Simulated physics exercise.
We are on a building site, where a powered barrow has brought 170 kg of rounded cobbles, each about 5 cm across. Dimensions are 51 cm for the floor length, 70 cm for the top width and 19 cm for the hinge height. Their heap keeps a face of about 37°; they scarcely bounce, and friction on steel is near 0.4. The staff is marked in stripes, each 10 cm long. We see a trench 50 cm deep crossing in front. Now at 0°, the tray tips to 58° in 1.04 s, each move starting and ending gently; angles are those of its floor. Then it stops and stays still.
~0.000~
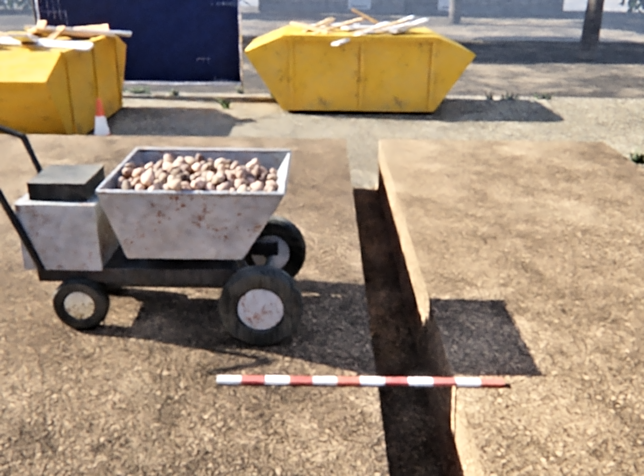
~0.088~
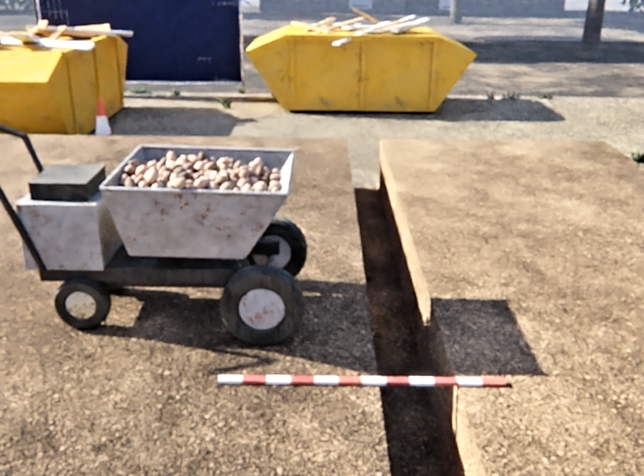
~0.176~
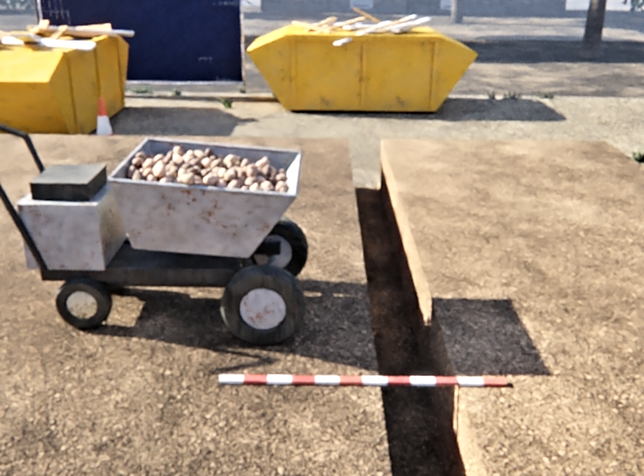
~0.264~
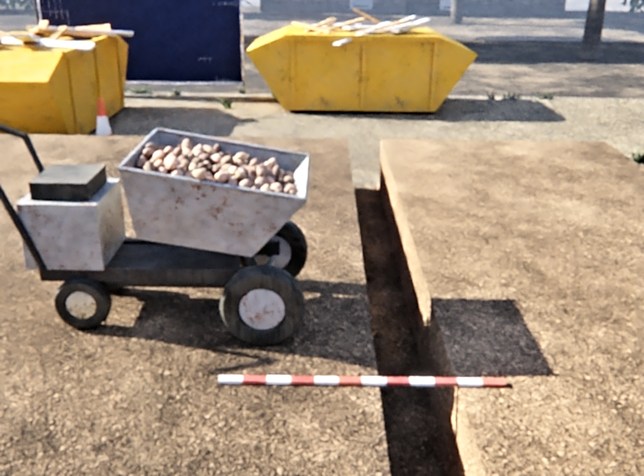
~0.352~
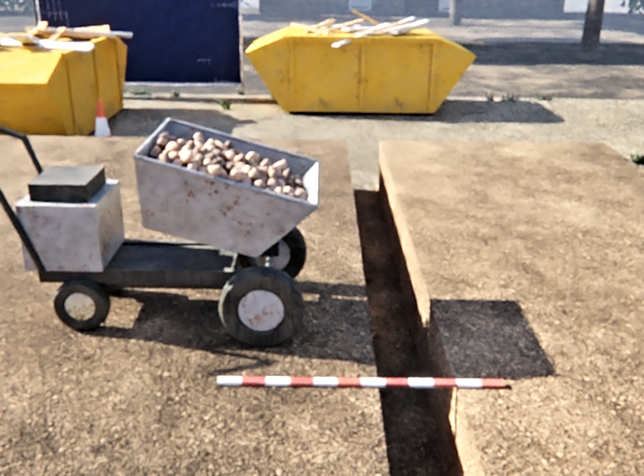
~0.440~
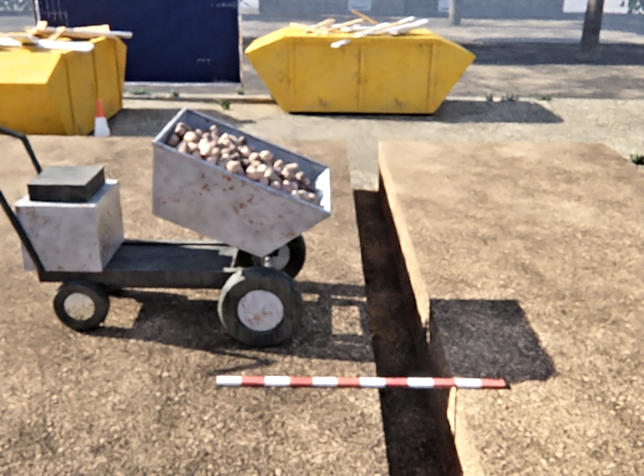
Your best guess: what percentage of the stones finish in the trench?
My guess is about 35 per cent.
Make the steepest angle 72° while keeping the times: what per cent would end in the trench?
In that case some 75 per cent.
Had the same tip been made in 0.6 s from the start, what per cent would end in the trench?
With that change, it comes to around 30 per cent.
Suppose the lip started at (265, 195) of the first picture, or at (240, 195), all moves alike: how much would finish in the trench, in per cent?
The first start gives about 40 per cent, the second about 35.
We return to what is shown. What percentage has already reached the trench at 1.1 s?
Close to 10 per cent at that time.
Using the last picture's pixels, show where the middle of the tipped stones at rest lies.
I'd point somewhere around (408, 389).
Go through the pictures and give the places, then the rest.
In the first frame, the tray is at 0°, its lip at (284, 194); the top of the load is at (204, 169).
In the second frame, the tray is at 1°, its lip at (288, 195); the top of the load is at (207, 167); the stones move at 0.2 m/s on average.
In the third frame, the tray is at 4°, its lip at (296, 196); the top of the load is at (183, 163); the stones move at 0.4 m/s on average.
The fourth frame shows lip at (306, 200), floor tilted 9°, highest stones at (182, 155); the stones move at 0.6 m/s on average.
The fifth frame shows lip at (318, 207), floor tilted 15°, highest stones at (179, 145); the stones move at 0.7 m/s on average.
The sixth frame shows lip at (331, 215), floor tilted 22°, highest stones at (191, 136); the stones move at 0.8 m/s on average.
After 0.8 s the floor is at 49°; 100 % in the tray; the foremost stones are at (355, 229).
After 1.1 s the floor is at 58°; 88 % in the tray, 11 % in the trench; the foremost stones are at (441, 304).
After 1.5 s the floor is at 58°; 69 % in the tray, 23 % in the trench, 8 % past the trench; the foremost stones are at (517, 312).
After 3.4 s the floor is at 58°; 56 % in the tray, 35 % in the trench, 9 % past the trench; the foremost stones are at (604, 311).
